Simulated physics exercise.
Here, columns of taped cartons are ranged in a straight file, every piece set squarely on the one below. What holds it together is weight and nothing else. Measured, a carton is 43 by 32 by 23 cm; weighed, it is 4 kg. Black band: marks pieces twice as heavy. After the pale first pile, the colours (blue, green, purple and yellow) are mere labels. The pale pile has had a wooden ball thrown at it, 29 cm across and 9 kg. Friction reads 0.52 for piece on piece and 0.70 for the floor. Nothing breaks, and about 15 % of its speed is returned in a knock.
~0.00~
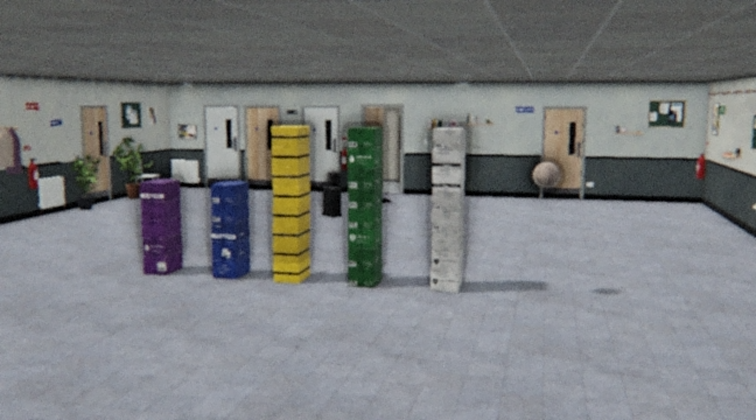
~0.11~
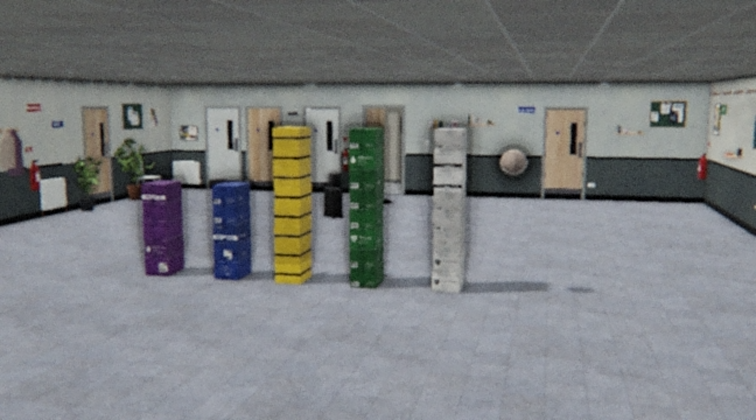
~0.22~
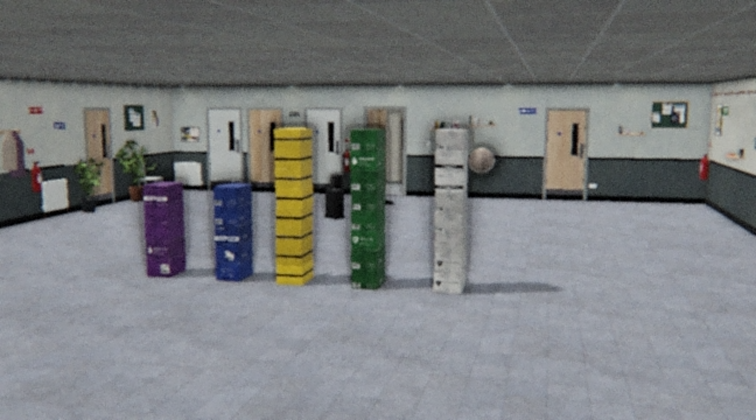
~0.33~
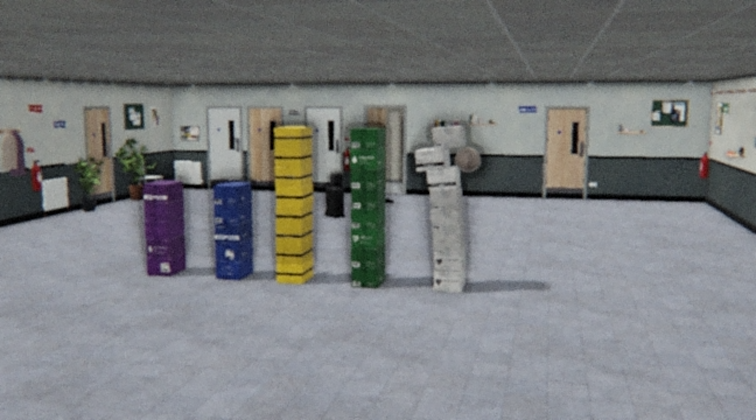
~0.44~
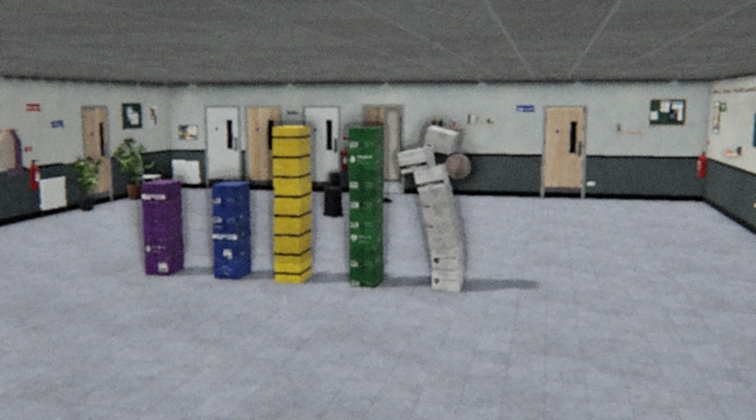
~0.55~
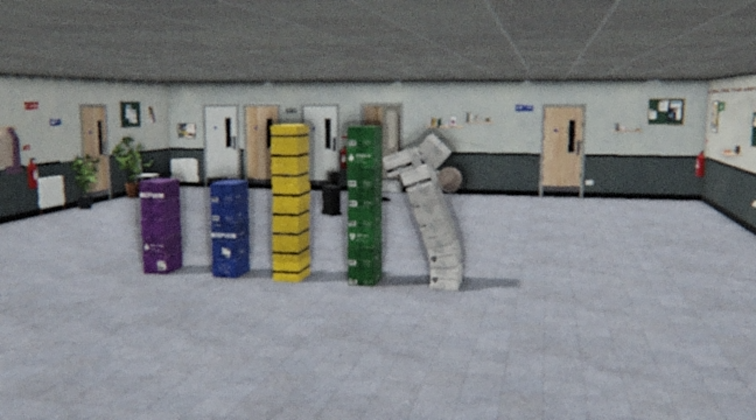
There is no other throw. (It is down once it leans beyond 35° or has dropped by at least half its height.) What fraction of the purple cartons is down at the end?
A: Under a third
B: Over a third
Over a third.
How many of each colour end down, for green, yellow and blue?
Count - green = 8; yellow = 8; blue = 5.
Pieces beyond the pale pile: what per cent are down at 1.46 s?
By then 0 %.
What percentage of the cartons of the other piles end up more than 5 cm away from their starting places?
100 %.
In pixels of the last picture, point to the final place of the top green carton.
Its centre finishes around pixel (204, 207) in the last picture.
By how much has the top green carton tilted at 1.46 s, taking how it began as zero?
Something like 20°, give or take.
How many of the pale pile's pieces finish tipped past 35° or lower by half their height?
Count: 6.
After 1.46 s, 6 of the pale pile down; none of the 5 purple cartons down (0 of 26 in all colours); top purple carton unmoved; top green carton 19° from how it stood.
After 2.68 s, 6 of the pale pile down; none of the 5 purple cartons down (21 of 26 in all colours); top purple carton 13° from how it stood; top yellow carton on its side.
In the end (5.7 s), 6 of the pale pile down; 4 of the 5 purple cartons down (25 of 26 in all colours); top purple carton upside down; top yellow carton upside down. That is 80 per cent. From the last view, middles, top purple carton near (20, 256).
